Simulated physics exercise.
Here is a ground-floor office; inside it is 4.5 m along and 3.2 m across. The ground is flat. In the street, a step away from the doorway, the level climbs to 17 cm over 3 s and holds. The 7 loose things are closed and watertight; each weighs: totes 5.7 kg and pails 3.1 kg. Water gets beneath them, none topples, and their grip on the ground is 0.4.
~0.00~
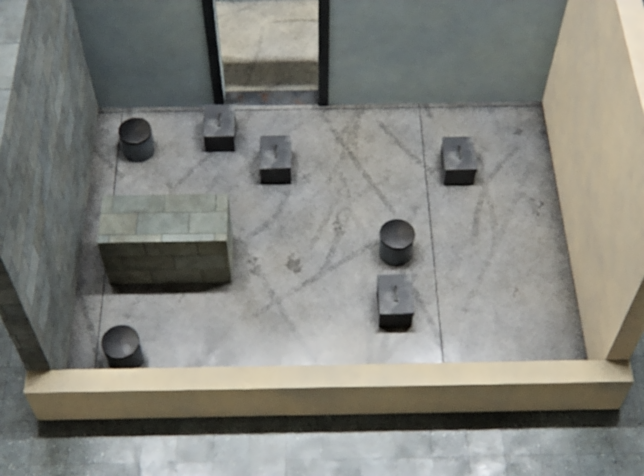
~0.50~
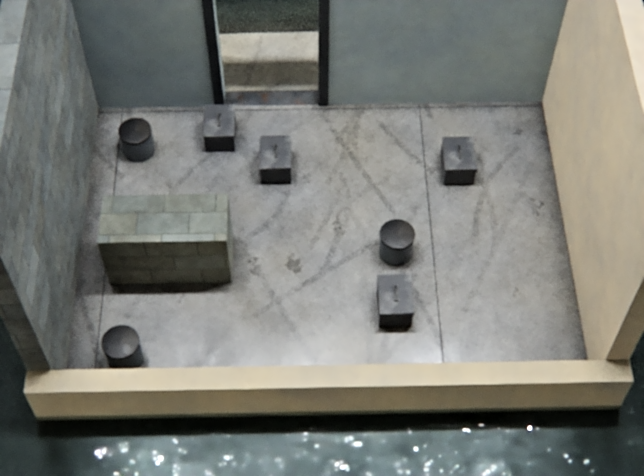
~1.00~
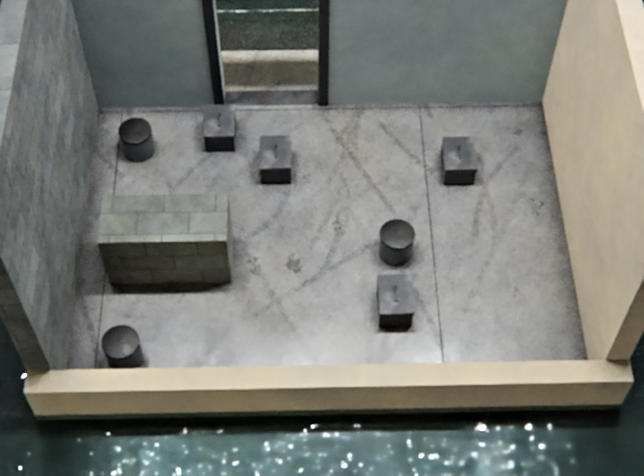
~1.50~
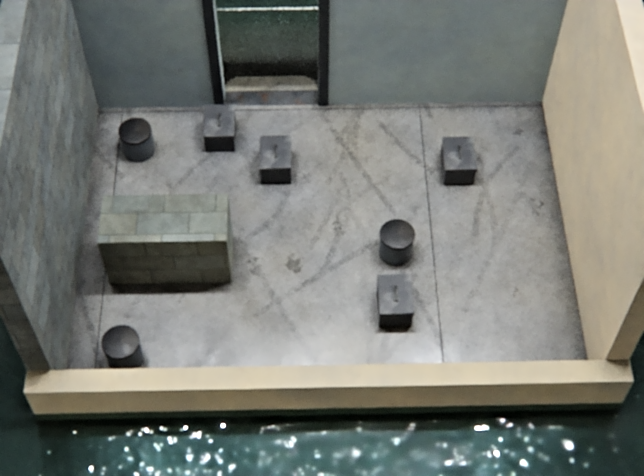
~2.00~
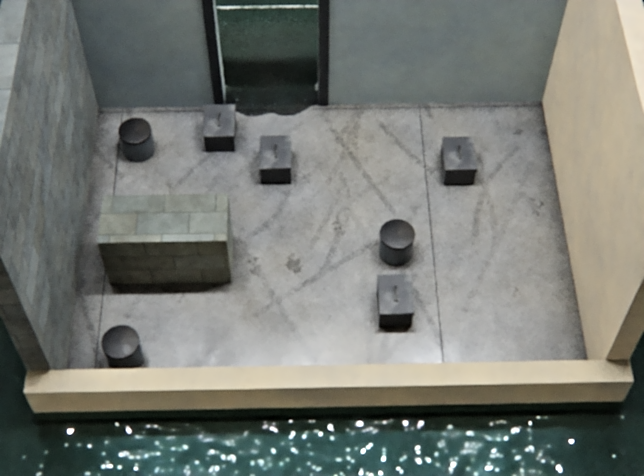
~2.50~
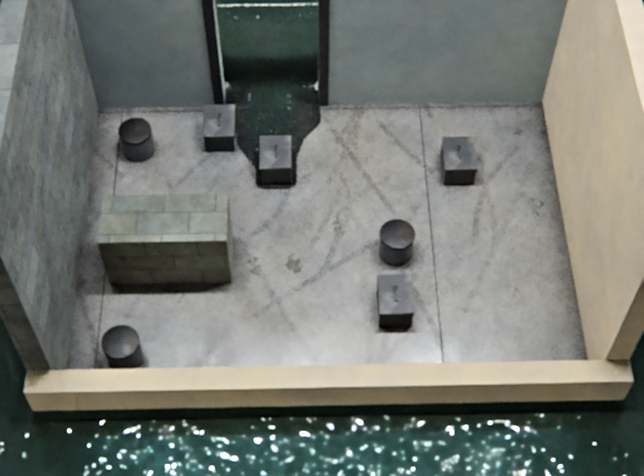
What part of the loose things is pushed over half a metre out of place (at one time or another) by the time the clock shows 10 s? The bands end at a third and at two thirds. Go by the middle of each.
That comes to two thirds or more.
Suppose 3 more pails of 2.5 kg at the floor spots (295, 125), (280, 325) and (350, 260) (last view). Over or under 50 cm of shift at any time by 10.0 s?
In that order: More, past it, past it.
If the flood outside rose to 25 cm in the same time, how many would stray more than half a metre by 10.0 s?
In that case 7 of them.
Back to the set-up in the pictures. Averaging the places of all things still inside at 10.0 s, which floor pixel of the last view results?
At about (369, 235).
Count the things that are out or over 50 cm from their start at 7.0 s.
By then 3.
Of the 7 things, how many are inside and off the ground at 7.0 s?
3 of them.
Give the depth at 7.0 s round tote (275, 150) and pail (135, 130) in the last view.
Roughly 7 and 4 cm.
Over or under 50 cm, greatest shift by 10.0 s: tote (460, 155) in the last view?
Answer: Less.
After 3.5 s 0 of 7 are over 50 cm from their spots; 0 afloat.
After 4.5 s 1 of 7 are over 50 cm from their spots; 0 afloat.
After 7.0 s 3 of 7 are over 50 cm from their spots; 3 afloat.
After 10.0 s 6 of 7 are over 50 cm from their spots, and 6 have been at some point; 6 afloat.
